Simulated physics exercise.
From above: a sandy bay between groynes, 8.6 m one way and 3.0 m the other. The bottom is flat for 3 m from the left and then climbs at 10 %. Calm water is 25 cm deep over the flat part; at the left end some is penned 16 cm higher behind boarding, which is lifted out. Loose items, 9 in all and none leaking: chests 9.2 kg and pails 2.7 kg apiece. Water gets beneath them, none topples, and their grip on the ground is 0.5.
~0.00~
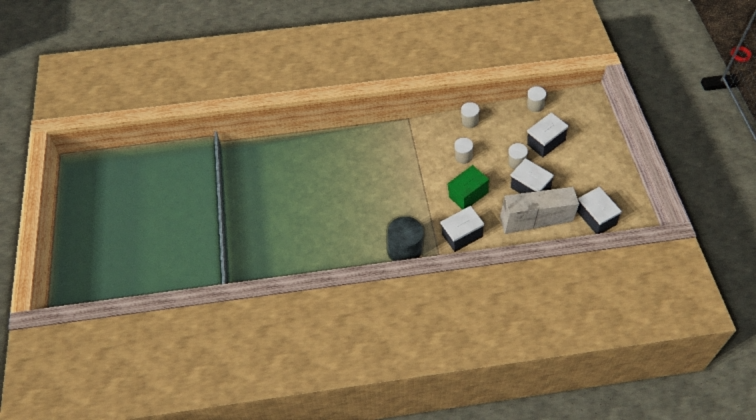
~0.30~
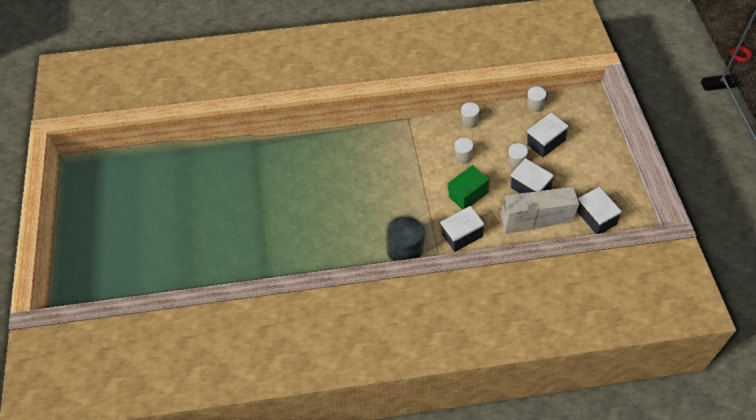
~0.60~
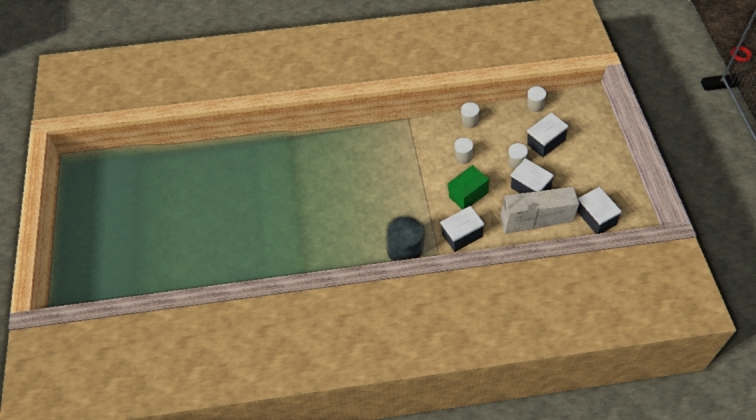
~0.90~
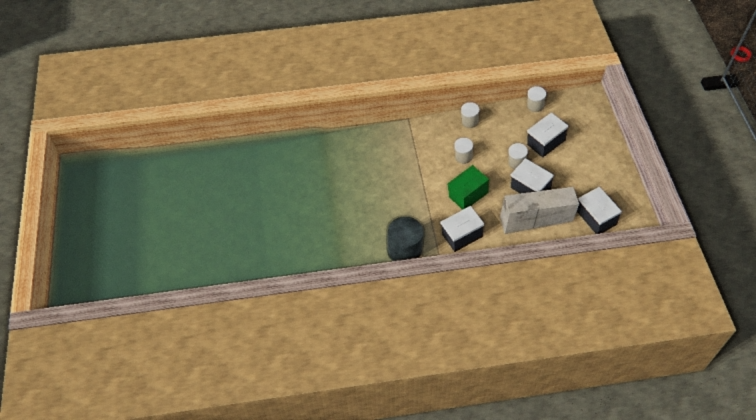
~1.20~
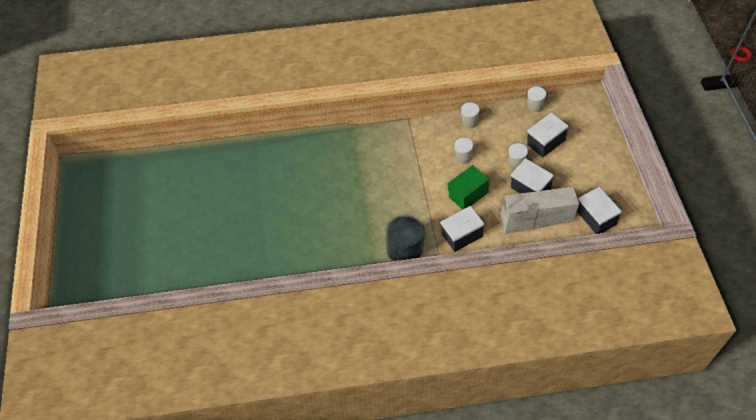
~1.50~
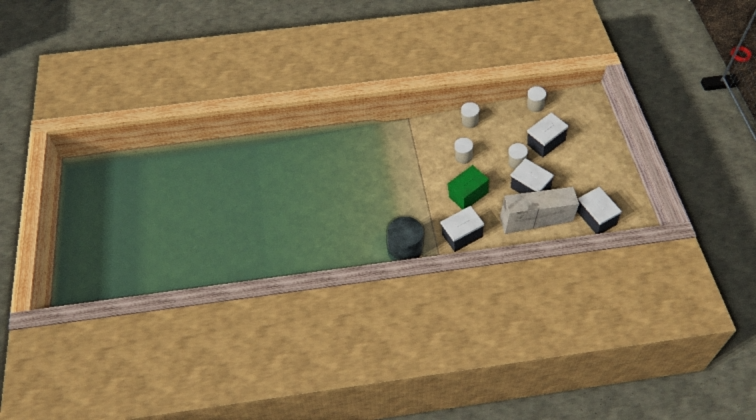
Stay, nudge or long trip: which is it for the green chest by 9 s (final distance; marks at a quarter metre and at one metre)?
The green chest travels far.
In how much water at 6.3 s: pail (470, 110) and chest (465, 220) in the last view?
About 3 and 8 cm.
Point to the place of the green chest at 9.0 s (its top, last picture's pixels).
At about (333, 179).
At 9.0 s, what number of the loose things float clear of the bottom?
1 of them.
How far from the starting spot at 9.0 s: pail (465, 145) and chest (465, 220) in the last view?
In that order: 20 cm, 60 cm.
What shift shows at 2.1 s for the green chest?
About 0 cm.
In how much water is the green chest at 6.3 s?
Roughly 8 cm.
After 2.1 s the green chest is near (471, 181), 0.0 m from its start, aground; 0 afloat.
After 4.0 s the green chest is near (496, 187), 0.4 m from its start, afloat; 4 afloat.
After 6.3 s the green chest is near (445, 212), 0.7 m from its start, afloat; 2 afloat.
After 9.0 s the green chest is near (333, 179), 2.0 m from its start, afloat; 1 afloat.
